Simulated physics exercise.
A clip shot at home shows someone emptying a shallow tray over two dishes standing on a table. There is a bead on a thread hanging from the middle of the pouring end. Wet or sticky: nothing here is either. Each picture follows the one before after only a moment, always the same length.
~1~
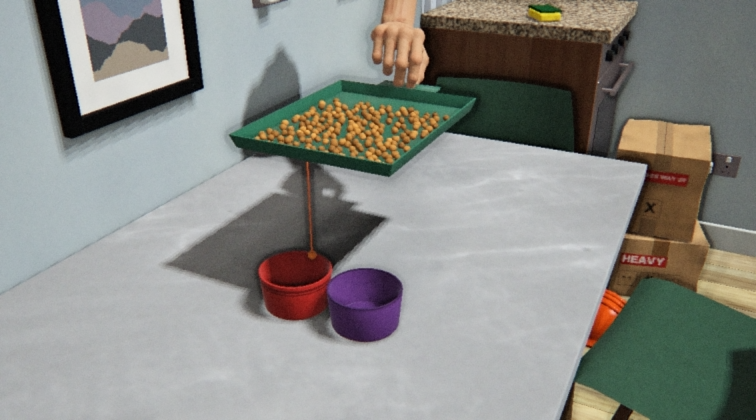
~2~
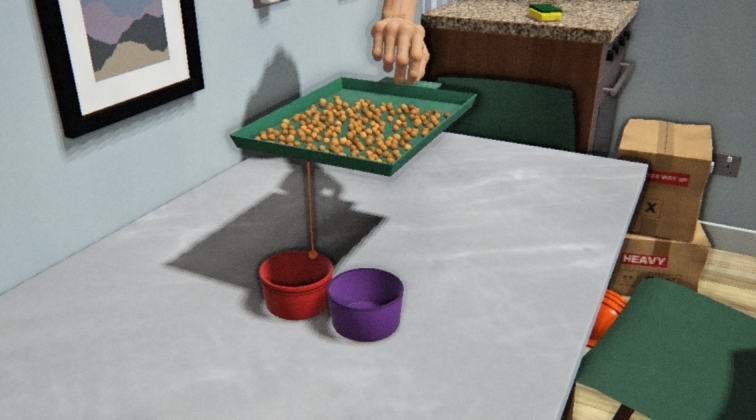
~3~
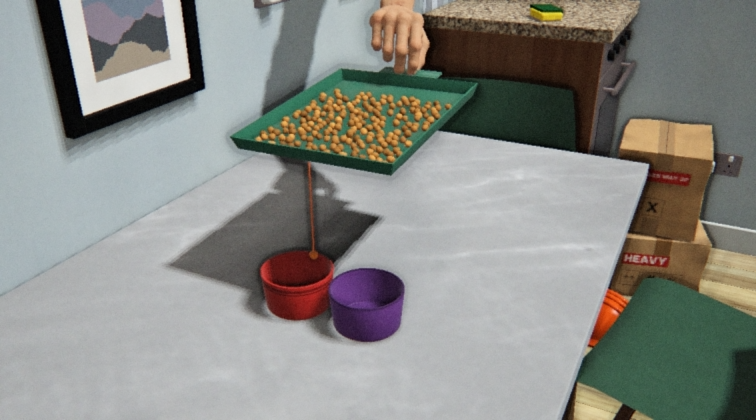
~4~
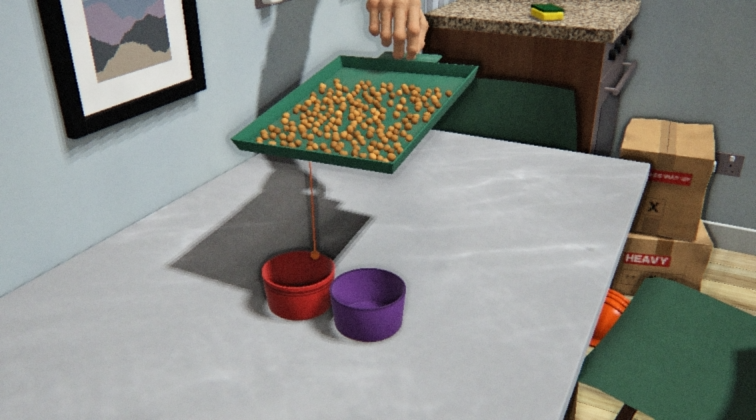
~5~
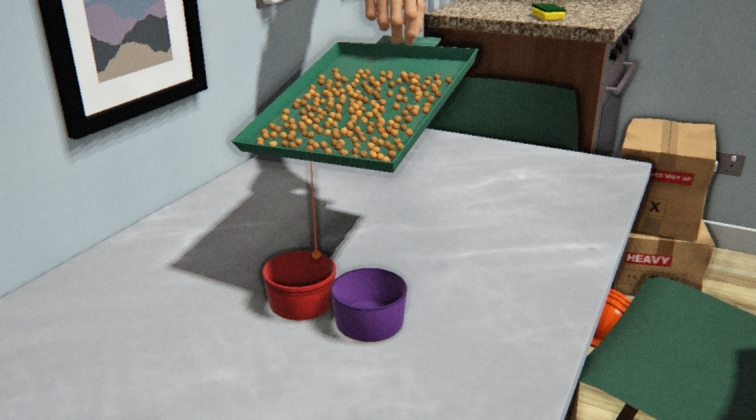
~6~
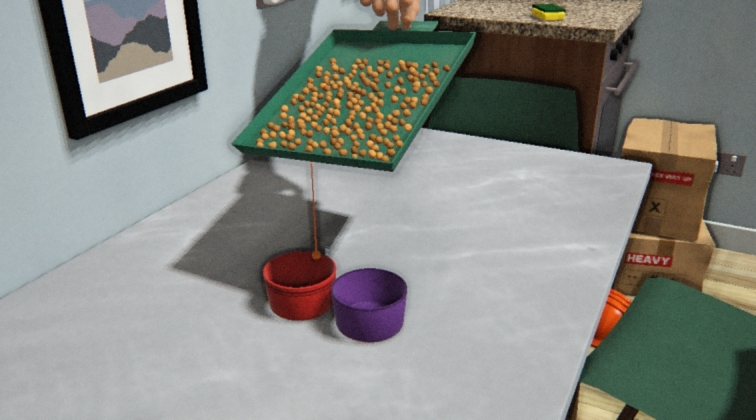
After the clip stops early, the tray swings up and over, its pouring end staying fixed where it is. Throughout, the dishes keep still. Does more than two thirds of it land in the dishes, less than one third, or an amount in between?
Over two thirds lost.
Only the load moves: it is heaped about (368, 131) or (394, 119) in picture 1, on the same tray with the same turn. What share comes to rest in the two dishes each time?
First case: Around 20 %; second case: Around 20 %.
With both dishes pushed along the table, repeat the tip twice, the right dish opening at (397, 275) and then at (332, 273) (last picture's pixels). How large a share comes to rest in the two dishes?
Roughly 0 per cent, and 30 per cent.
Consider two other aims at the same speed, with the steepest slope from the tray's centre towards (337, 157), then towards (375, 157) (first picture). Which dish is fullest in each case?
Toward the first point it's the dish to the right; toward the second, the dish to the right.
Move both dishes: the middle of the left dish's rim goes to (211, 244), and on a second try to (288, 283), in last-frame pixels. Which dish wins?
Result 1: The right-hand one; result 2: The left-hand one.
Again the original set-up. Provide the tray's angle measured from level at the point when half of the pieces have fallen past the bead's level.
I'd say it is tilted about 115°.
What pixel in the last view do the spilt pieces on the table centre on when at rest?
Estimated middle: Around (233, 316).
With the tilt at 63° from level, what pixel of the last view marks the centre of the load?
Check around (302, 132) in the last picture.
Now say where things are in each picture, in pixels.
The first frame shows corners of the pouring end at (235, 133) and (389, 162), level; middle of the load at (350, 129), roasted chickpeas; left dish at (276, 300); right dish at (347, 322); bead on its thread at (312, 255).
The second frame shows corners of the pouring end at (236, 134) and (390, 162), level; middle of the load at (350, 127).
The third frame shows corners of the pouring end at (236, 135) and (390, 161), tipped barely, lowest at the left corner; middle of the load at (351, 123).
The fourth frame shows corners of the pouring end at (237, 137) and (390, 160), tipped a little, lowest at the left corner; middle of the load at (351, 117).
The fifth frame shows corners of the pouring end at (237, 139) and (390, 159), tipped a little, lowest at the left corner; middle of the load at (351, 111).
The sixth frame shows corners of the pouring end at (237, 141) and (390, 159), tipped clearly, lowest at the left corner; middle of the load at (349, 105); left dish at (281, 301); right dish at (352, 322).
Soon, tray tipped steeply; nearly all on the tray; a stray few in the air.
A while on, tray tipped right over; most on the tray; a stray few in the left dish; a small part outside both; a small part in the air.
Towards the end, tray tipped past a quarter turn; a small part in the left dish; most outside both.
Finally, tray tipped past a quarter turn; none in the right dish; a small part in the left dish; most outside both.
